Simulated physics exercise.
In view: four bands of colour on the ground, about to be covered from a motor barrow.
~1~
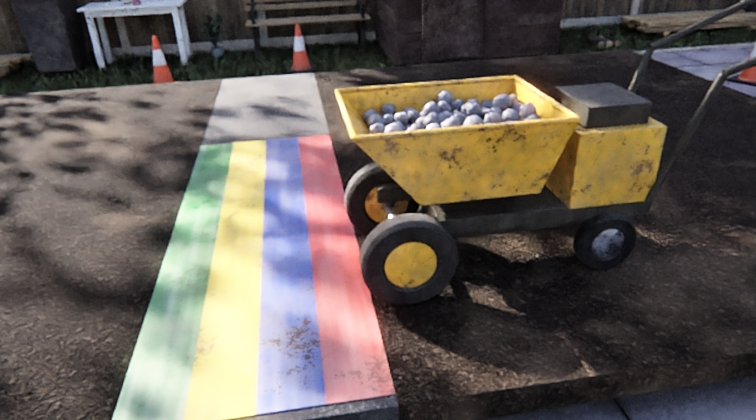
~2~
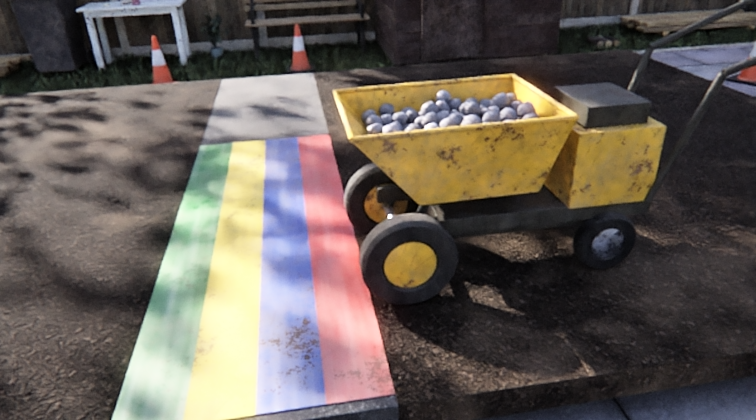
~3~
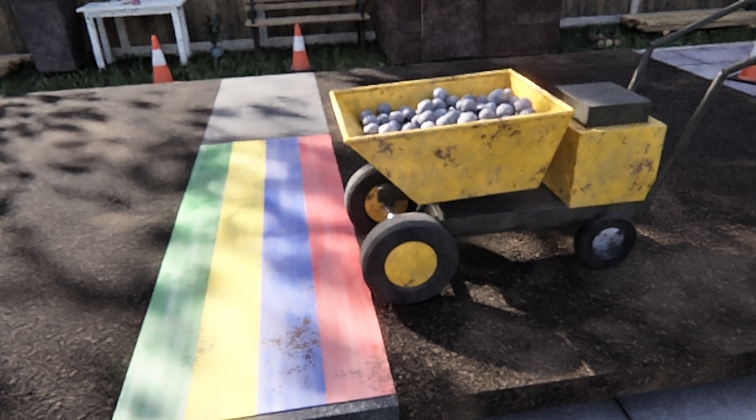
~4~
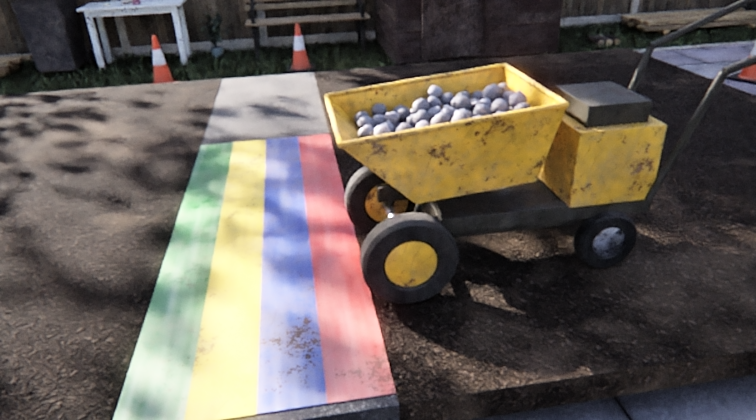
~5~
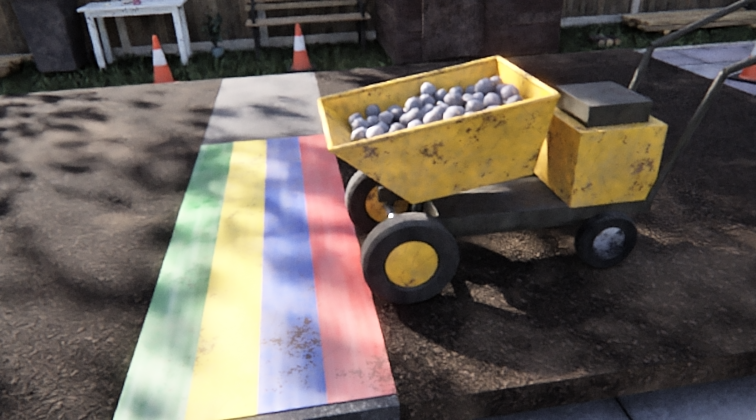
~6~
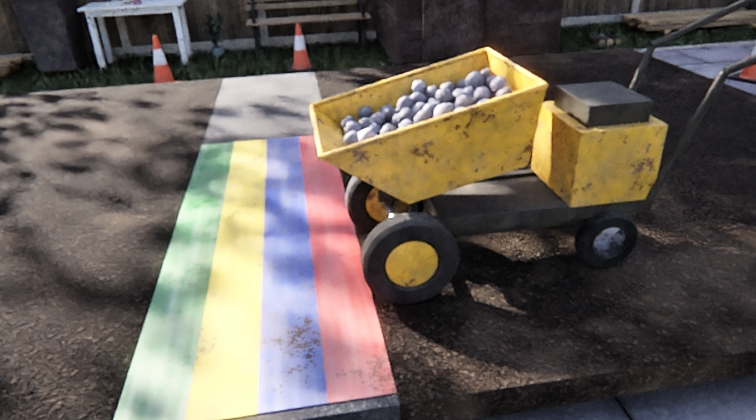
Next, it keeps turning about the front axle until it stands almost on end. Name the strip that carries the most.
The yellow one gets the largest share.
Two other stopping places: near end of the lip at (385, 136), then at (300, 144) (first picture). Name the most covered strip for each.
One: Yellow. Two: The green one.
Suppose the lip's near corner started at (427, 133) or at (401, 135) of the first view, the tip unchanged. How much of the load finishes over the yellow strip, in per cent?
Near 30 % and 30 %.
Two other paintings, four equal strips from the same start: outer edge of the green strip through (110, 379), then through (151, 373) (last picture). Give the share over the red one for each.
First some 0, then 0 per cent.
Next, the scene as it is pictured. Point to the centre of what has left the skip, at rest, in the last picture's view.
Roughly at (217, 278).
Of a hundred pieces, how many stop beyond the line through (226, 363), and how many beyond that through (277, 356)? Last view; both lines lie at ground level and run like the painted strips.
Near 60 % and 80 %.
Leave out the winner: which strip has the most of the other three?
The runner-up: That green strip.
Soon after the last picture, skip tipped well over; all in the skip.
A little later, skip tipped steeply; nearly all in the skip; a stray few over the blue strip; a small part over the yellow strip.
Later still, skip tipped right over; about a quarter in the skip; a small part over the blue strip; about a third over the yellow strip; about a quarter over the green strip; a small part off the paint.
At rest, skip tipped right over; a small part in the skip; none over the red strip; a small part over the blue strip; about a third over the yellow strip; about a quarter over the green strip; a small part off the paint.
